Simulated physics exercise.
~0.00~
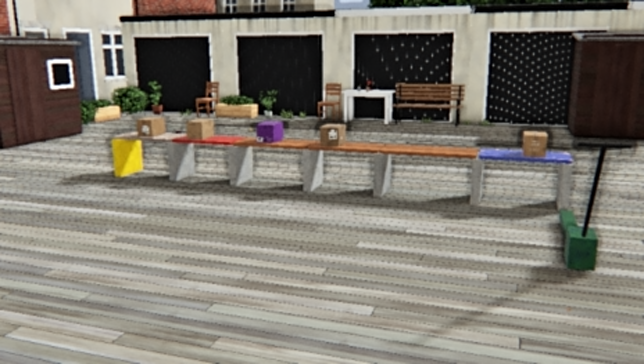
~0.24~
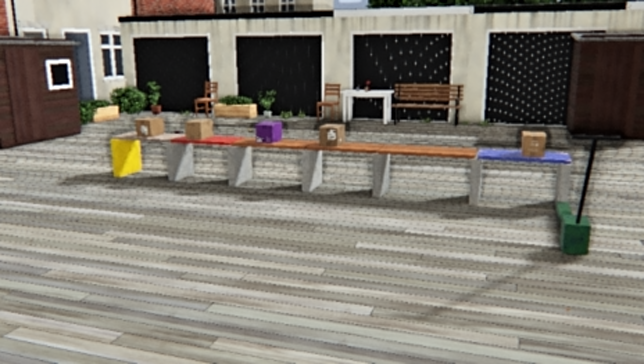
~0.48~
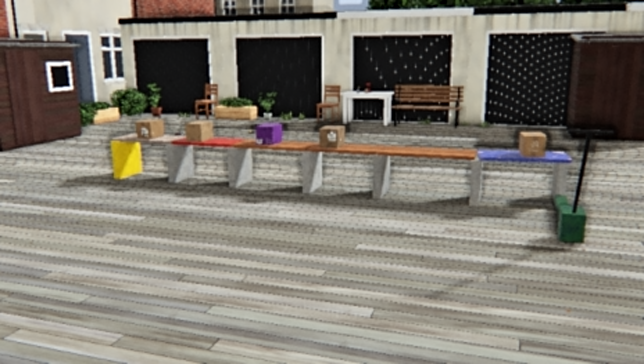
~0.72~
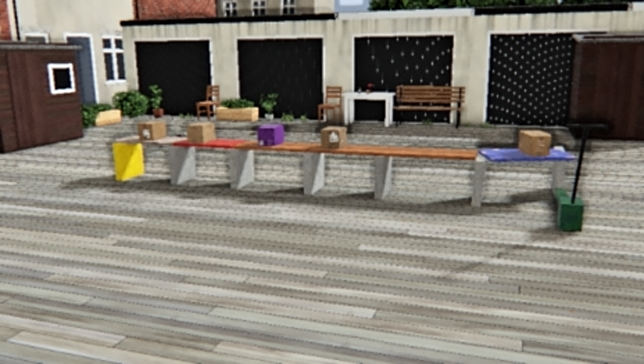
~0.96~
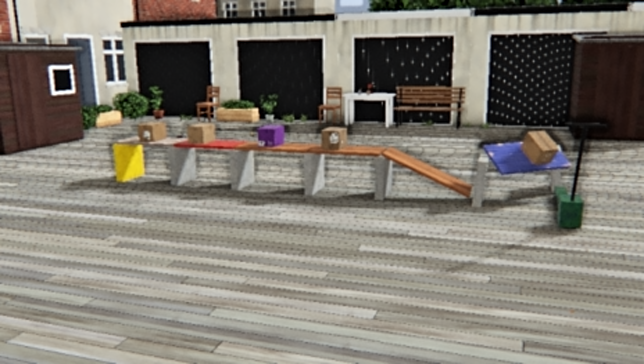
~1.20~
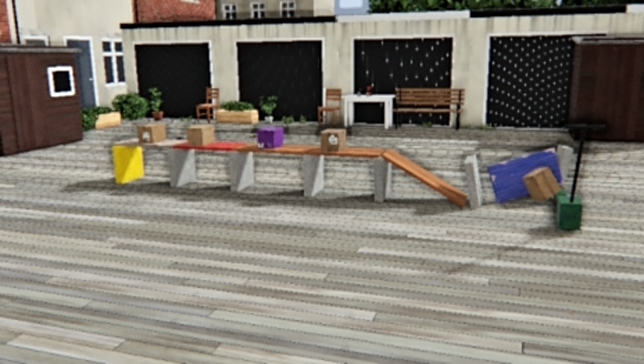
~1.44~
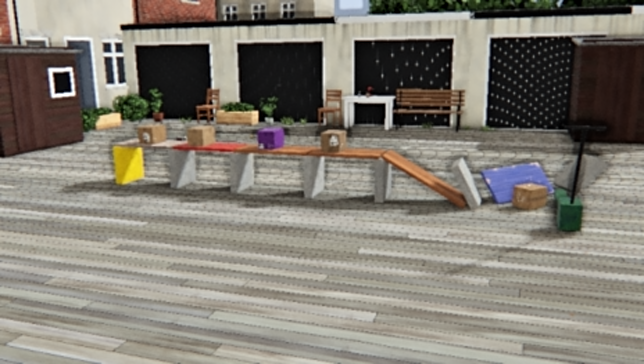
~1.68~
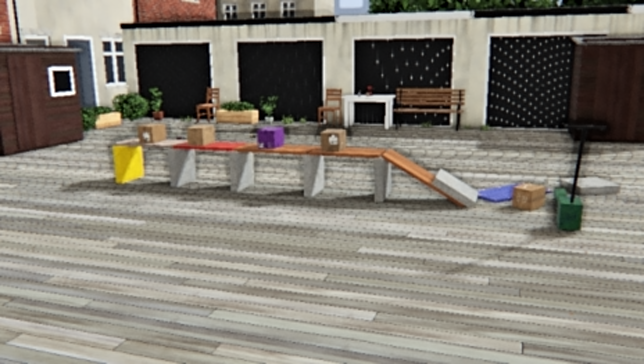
A small green jack with a dark upright handle creeps away from the viewer at the right end of a long, low shelf on a paved yard, pushing at the base of the end support. The blue board begins to tilt with a cardboard box on top, and the neighbouring orange board drops at its right end. The blue board tips steeply and the box slides to the ground. The grey supports on either side of it topple outward. At the end the blue board lies low beside the box, while the purple carton stays up on the standing left part.
